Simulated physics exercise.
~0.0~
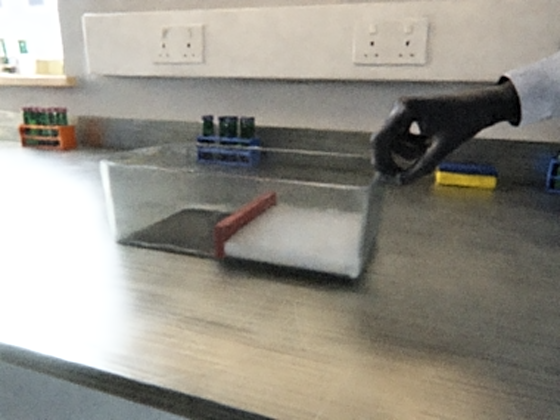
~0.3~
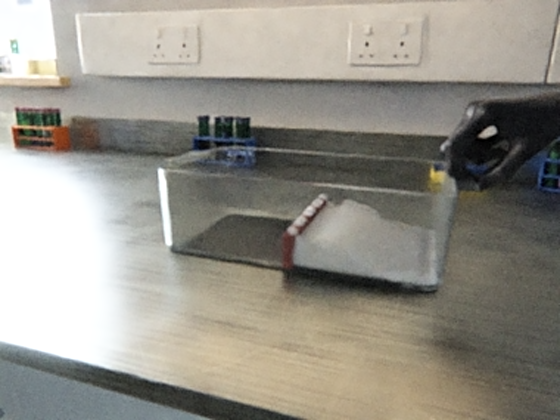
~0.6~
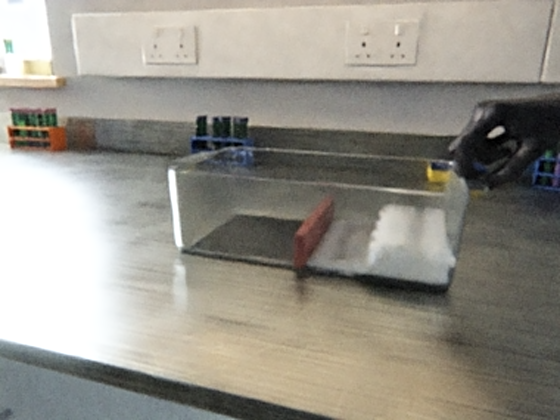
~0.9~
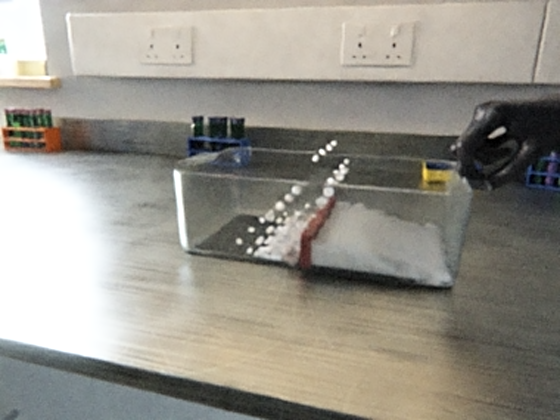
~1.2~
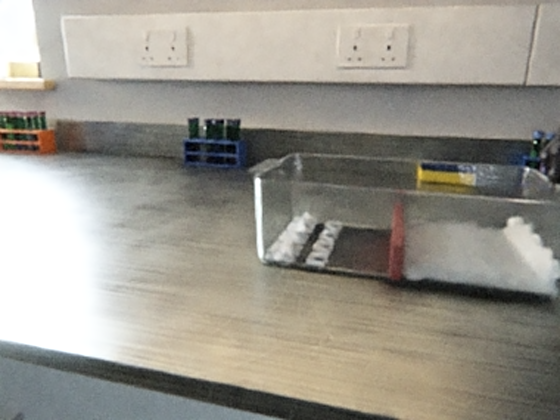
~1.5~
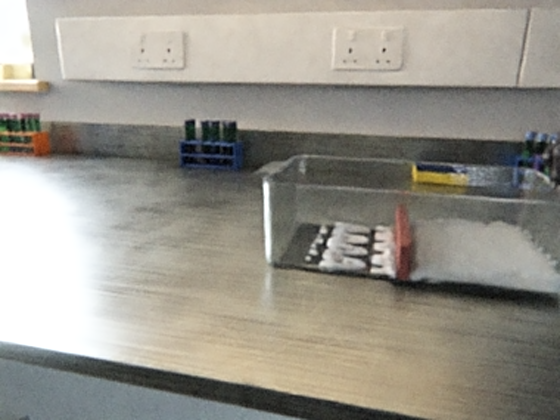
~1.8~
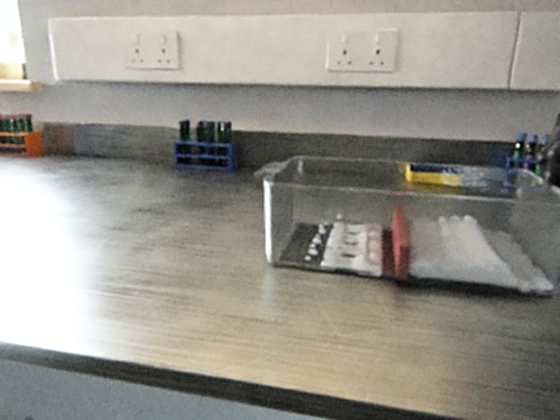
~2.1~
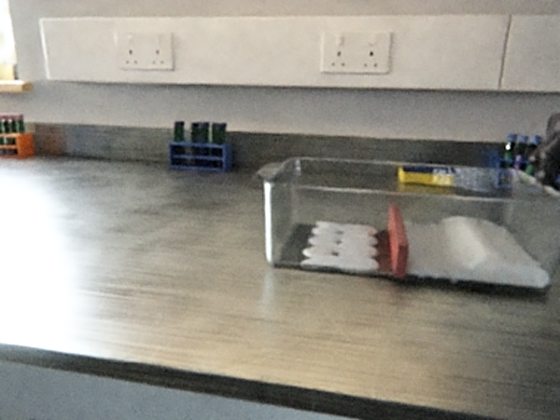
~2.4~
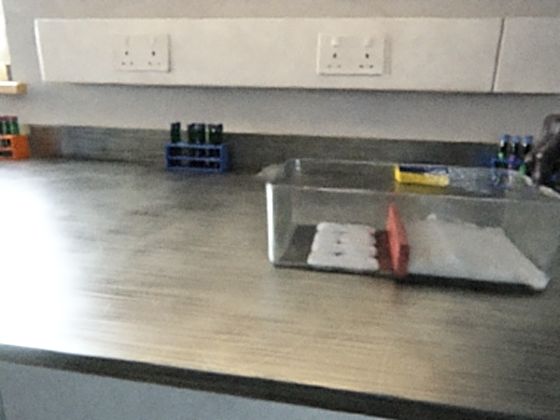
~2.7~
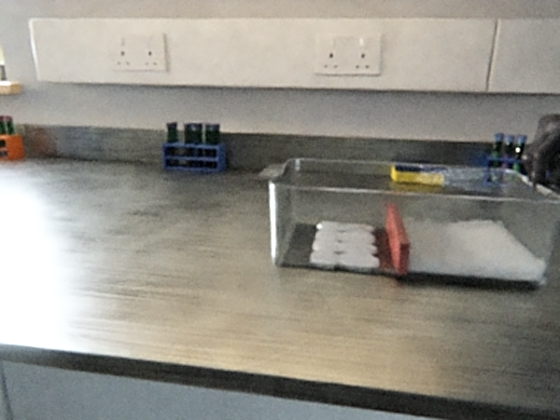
The clip opens on a counter where a clear oblong tub is split by a low red wall, with white milk on the right side and none on the left, and a black-gloved hand at its right end. The hand tugs the tub to the right, and the milk heaps up against the wall before surging back toward the right end. It then sweeps left again, and white drops fly up and over the wall. A second pull slides the tub further right, and streaks of milk spread across the left floor. Finally the tub stands still, with a small white patch left of the upright wall and most of the milk still on the right.
